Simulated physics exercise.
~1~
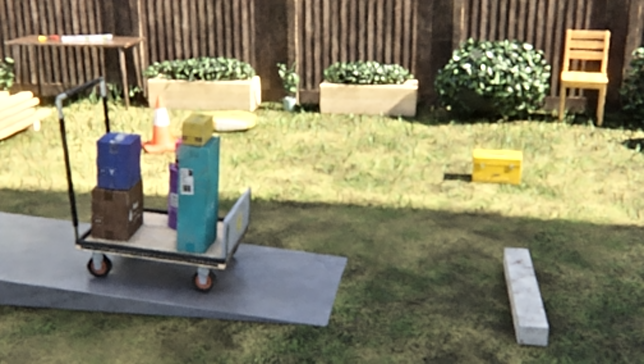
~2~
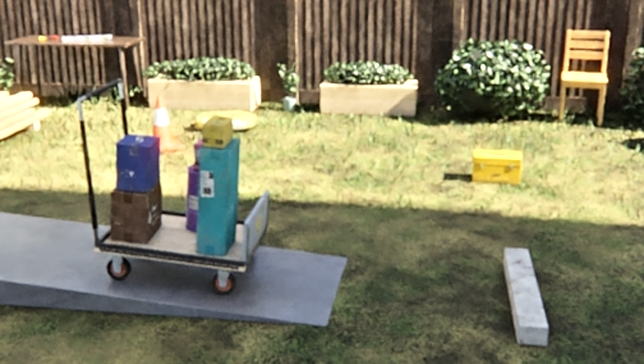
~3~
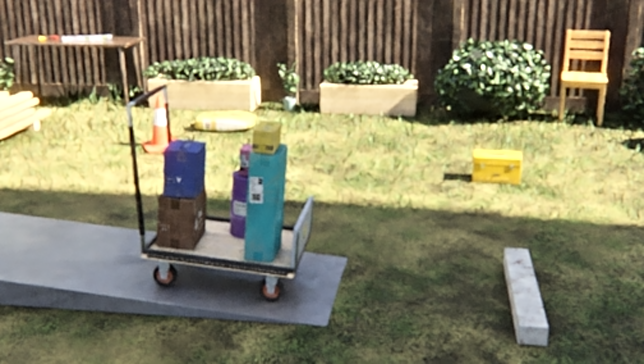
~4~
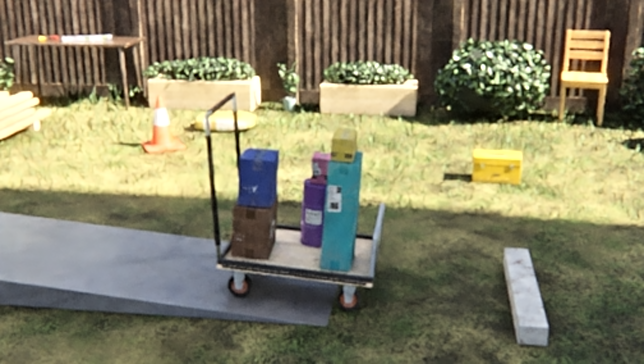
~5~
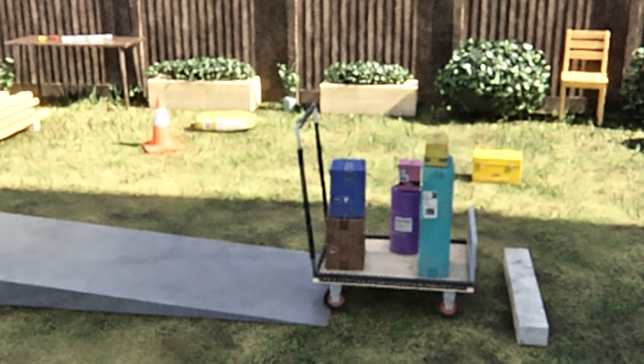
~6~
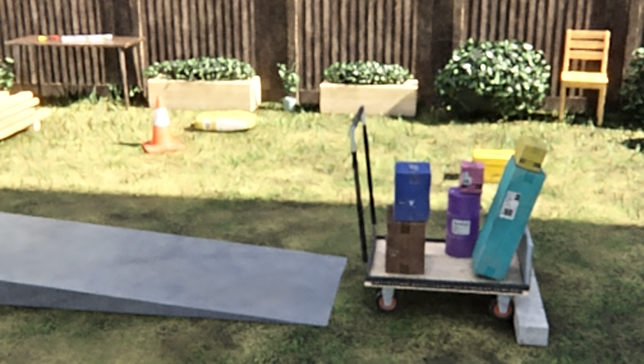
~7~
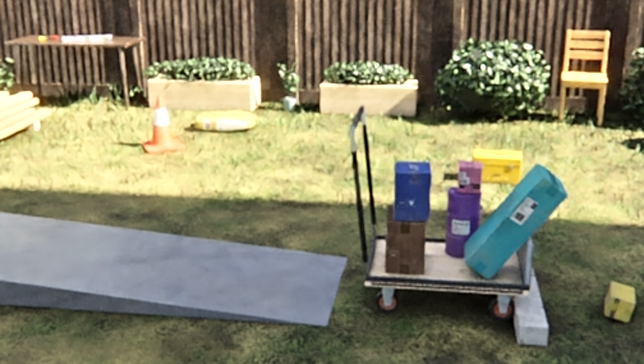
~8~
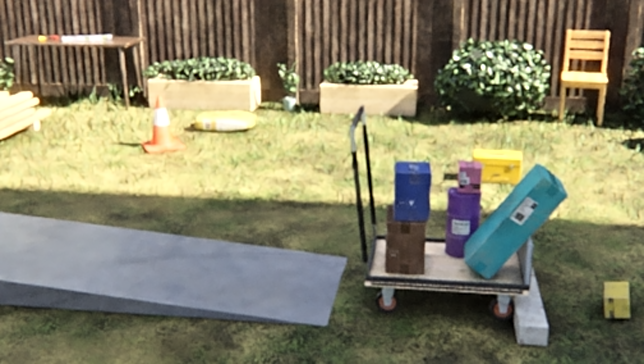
Trolley of boxes rolling down a ramp and stopping at a kerb, turquoise box tipping over aboard, yellow box falling onto grass.
